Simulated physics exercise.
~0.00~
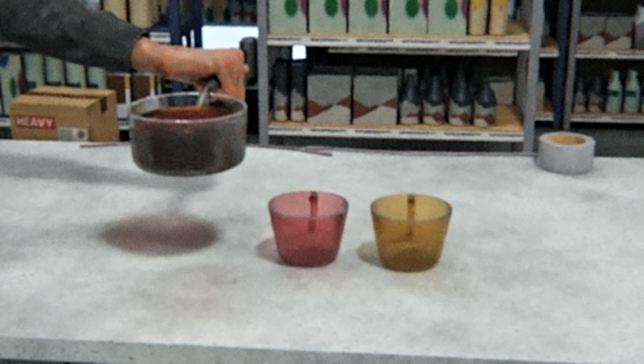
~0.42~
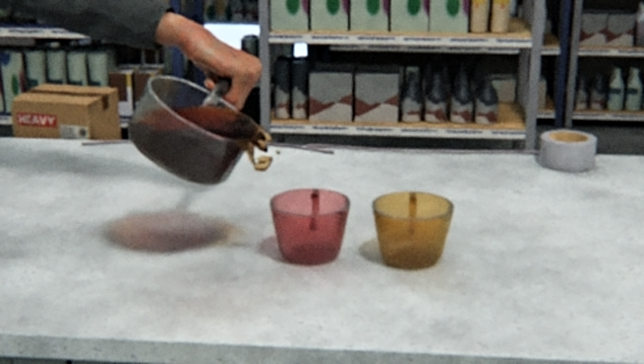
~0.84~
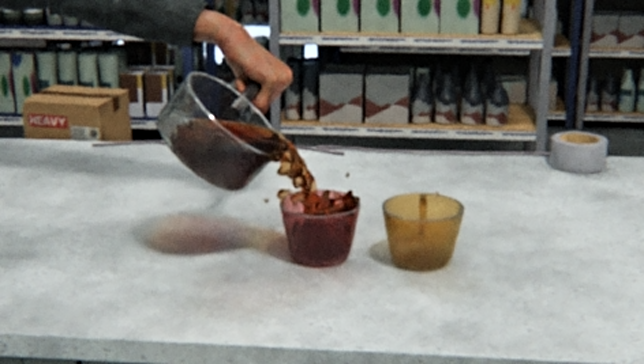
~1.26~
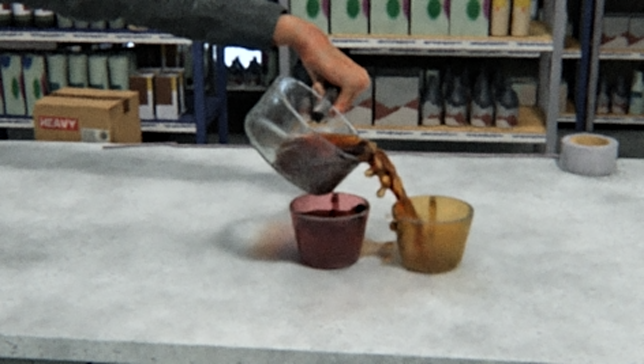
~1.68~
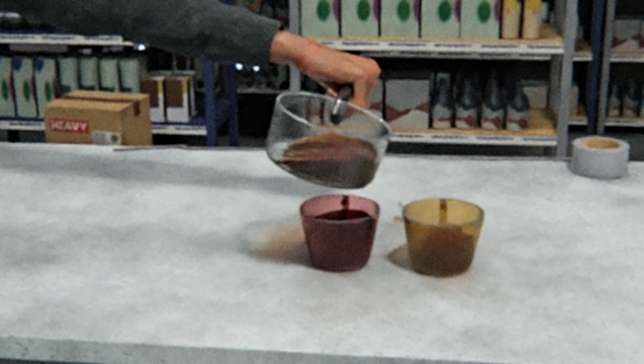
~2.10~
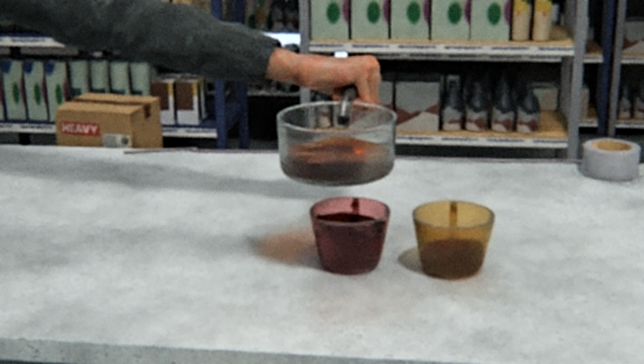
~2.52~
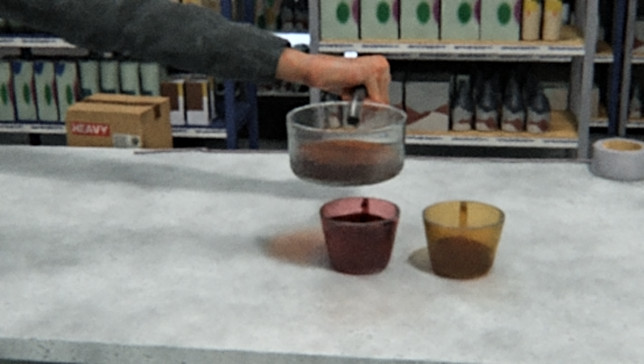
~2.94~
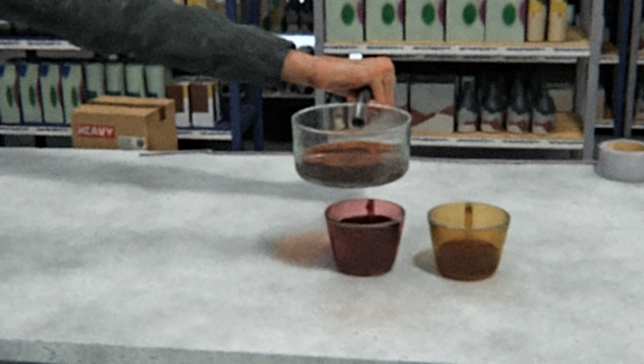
A hand tilted a clear glass pan and poured dark tea into a red cup, then moved right and poured into the yellow one. It levelled the pan above the cups, leaving the red fuller than the yellow and some tea still in the pan.
